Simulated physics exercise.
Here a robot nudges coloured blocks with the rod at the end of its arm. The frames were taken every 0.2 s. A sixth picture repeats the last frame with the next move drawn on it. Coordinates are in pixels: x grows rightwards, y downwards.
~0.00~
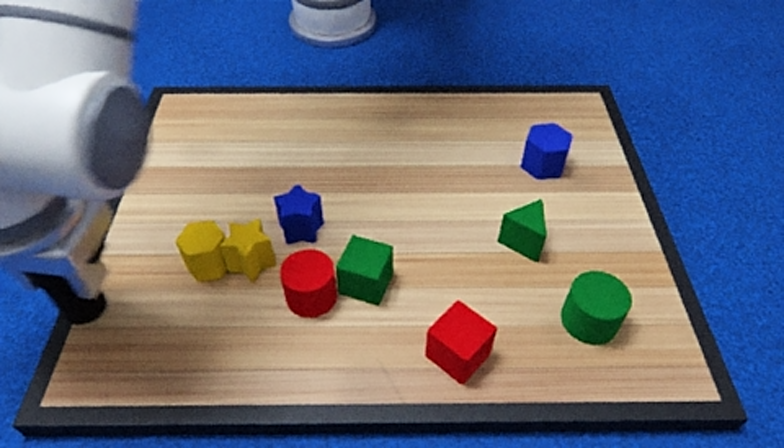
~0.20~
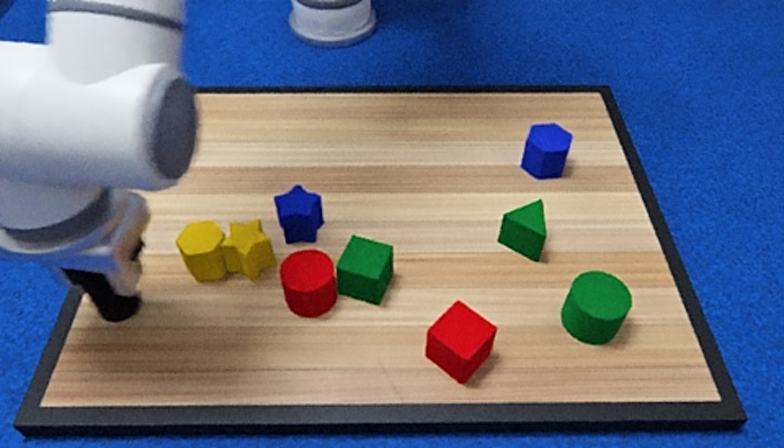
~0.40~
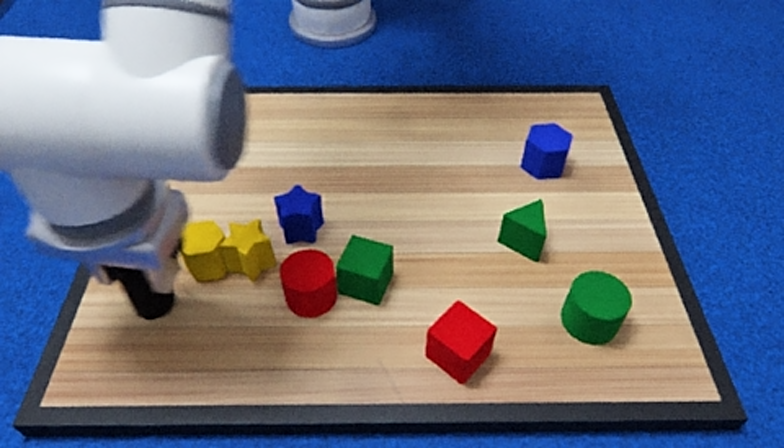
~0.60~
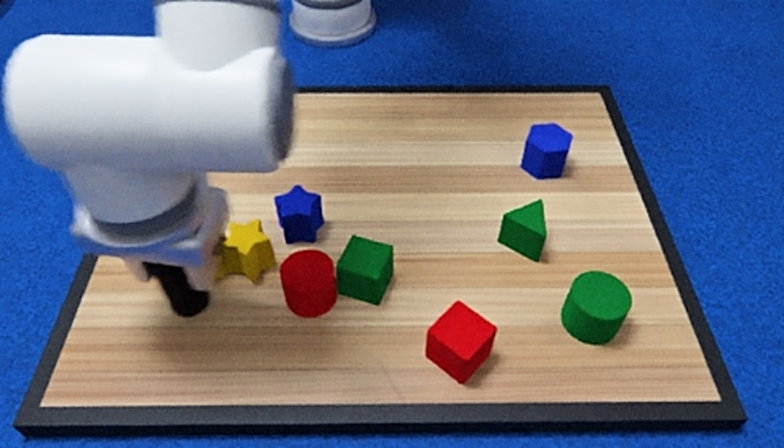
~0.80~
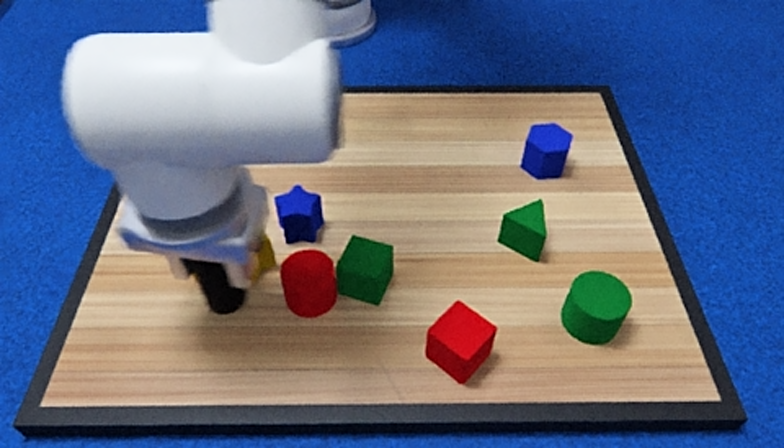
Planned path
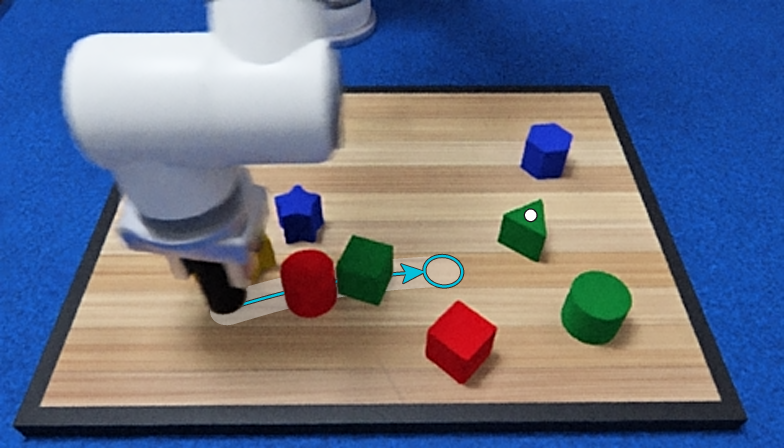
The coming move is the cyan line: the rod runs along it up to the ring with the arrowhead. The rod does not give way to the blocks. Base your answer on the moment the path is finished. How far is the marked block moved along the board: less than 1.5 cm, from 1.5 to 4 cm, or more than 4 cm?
It will fall in the lowest band, under 1.5 cm.
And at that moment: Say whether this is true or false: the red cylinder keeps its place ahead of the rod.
That statement is not accurate.
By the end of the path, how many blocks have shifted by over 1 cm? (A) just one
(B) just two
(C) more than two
Option B.
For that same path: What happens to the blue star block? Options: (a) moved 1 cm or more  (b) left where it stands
Correct choice: B.
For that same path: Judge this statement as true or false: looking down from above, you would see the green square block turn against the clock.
True.
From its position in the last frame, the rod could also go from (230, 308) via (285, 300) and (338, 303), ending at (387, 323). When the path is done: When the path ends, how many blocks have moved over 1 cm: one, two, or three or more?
I'd say two blocks get moved.
The line goes from (230, 308) through (338, 281) to (443, 271); the dot is on the green triangle.
What follows on the original path. One third of the way, rod at (302, 278); red cylinder at (343, 273); green square block at (390, 258), turned 50° anticlockwise.
Two thirds of the way, rod at (374, 266); red cylinder at (389, 285); green square block at (424, 255), turned 70° anticlockwise.
At the end, rod at (444, 261); blue star block unmoved; red cylinder at (391, 286); green square block at (486, 263), turned 60° anticlockwise; green triangle unmoved.
